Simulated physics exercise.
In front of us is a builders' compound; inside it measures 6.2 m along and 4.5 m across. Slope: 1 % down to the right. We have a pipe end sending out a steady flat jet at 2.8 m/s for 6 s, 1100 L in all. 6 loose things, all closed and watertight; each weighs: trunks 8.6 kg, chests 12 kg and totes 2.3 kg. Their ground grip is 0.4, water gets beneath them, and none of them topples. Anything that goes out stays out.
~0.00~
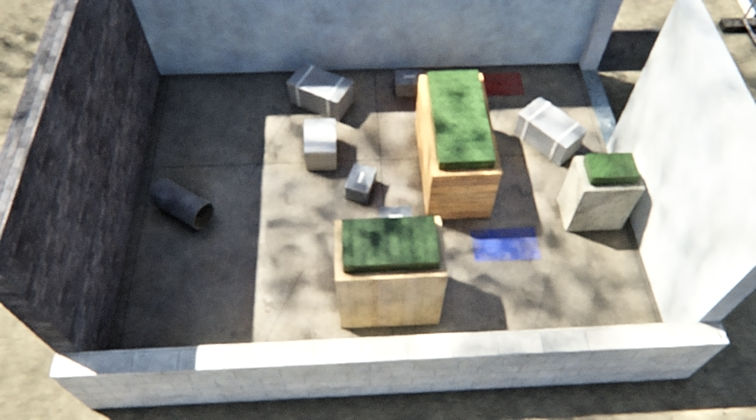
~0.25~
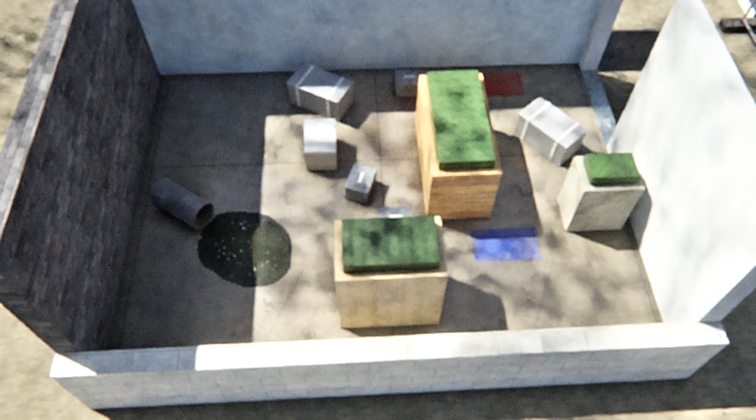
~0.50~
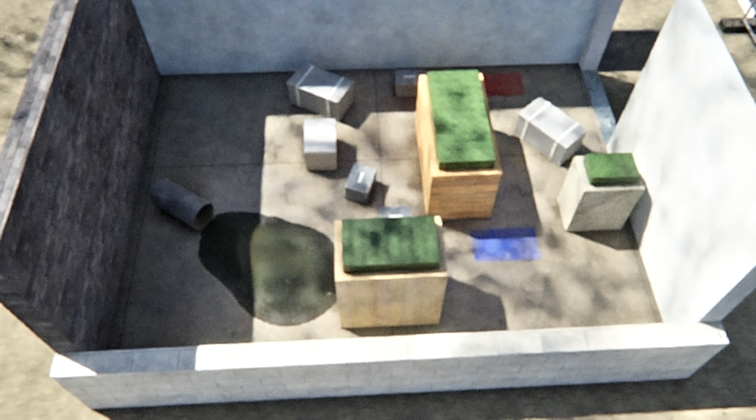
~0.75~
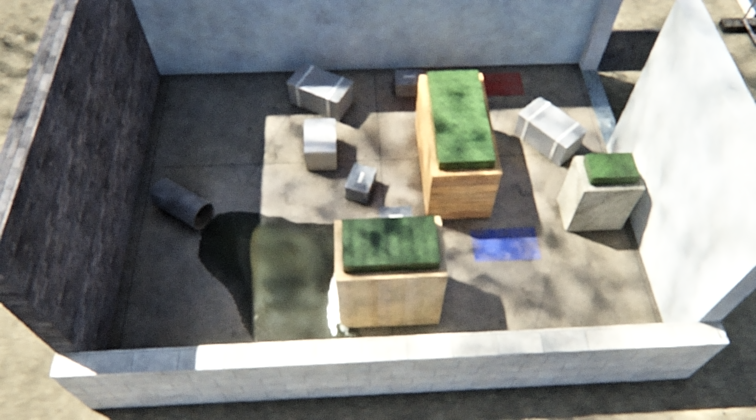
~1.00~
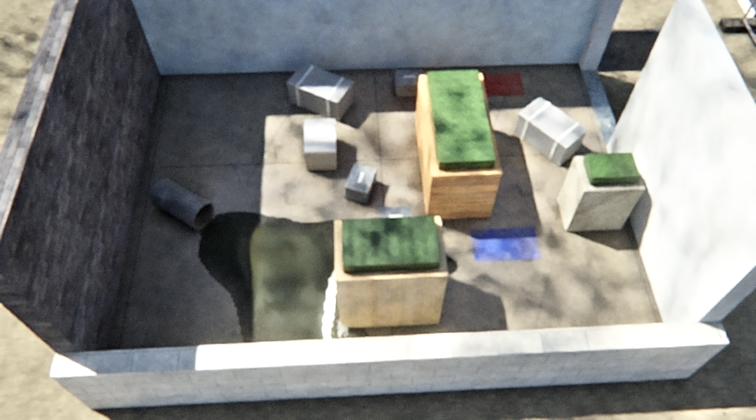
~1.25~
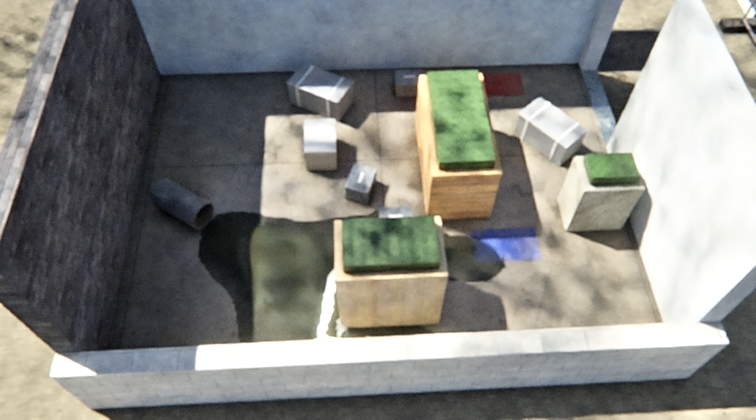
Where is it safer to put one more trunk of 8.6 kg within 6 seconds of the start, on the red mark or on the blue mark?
On the red mark.
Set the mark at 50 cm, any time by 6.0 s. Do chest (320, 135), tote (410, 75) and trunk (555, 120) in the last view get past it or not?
Listed order: Below the mark, below the mark and above the mark.
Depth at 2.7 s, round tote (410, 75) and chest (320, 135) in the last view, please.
Some 0 cm at the first, some 0 cm at the second.
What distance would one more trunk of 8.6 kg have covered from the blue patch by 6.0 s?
Close to 140 centimetres, I'd reckon.
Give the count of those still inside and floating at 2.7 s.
0.
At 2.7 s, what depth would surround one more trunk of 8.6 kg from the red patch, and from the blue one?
Roughly 0 cm and 3 cm.
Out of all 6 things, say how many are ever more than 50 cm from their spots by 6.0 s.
I make it 1.
After 1.8 s on red it would be 0 cm off in 0 cm of water; on blue it would be 9 cm off in 2 cm of water.
After 2.7 s on red it would be 0 cm off in 0 cm of water; on blue it would be 48 cm off in 3 cm of water.
After 4.2 s on red it would be 0 cm off in 0 cm of water; on blue it would be 135 cm off in 12 cm of water.
After 6.0 s on red it would be 0 cm off in 2 cm of water; on blue it would be 140 cm off in 17 cm of water.
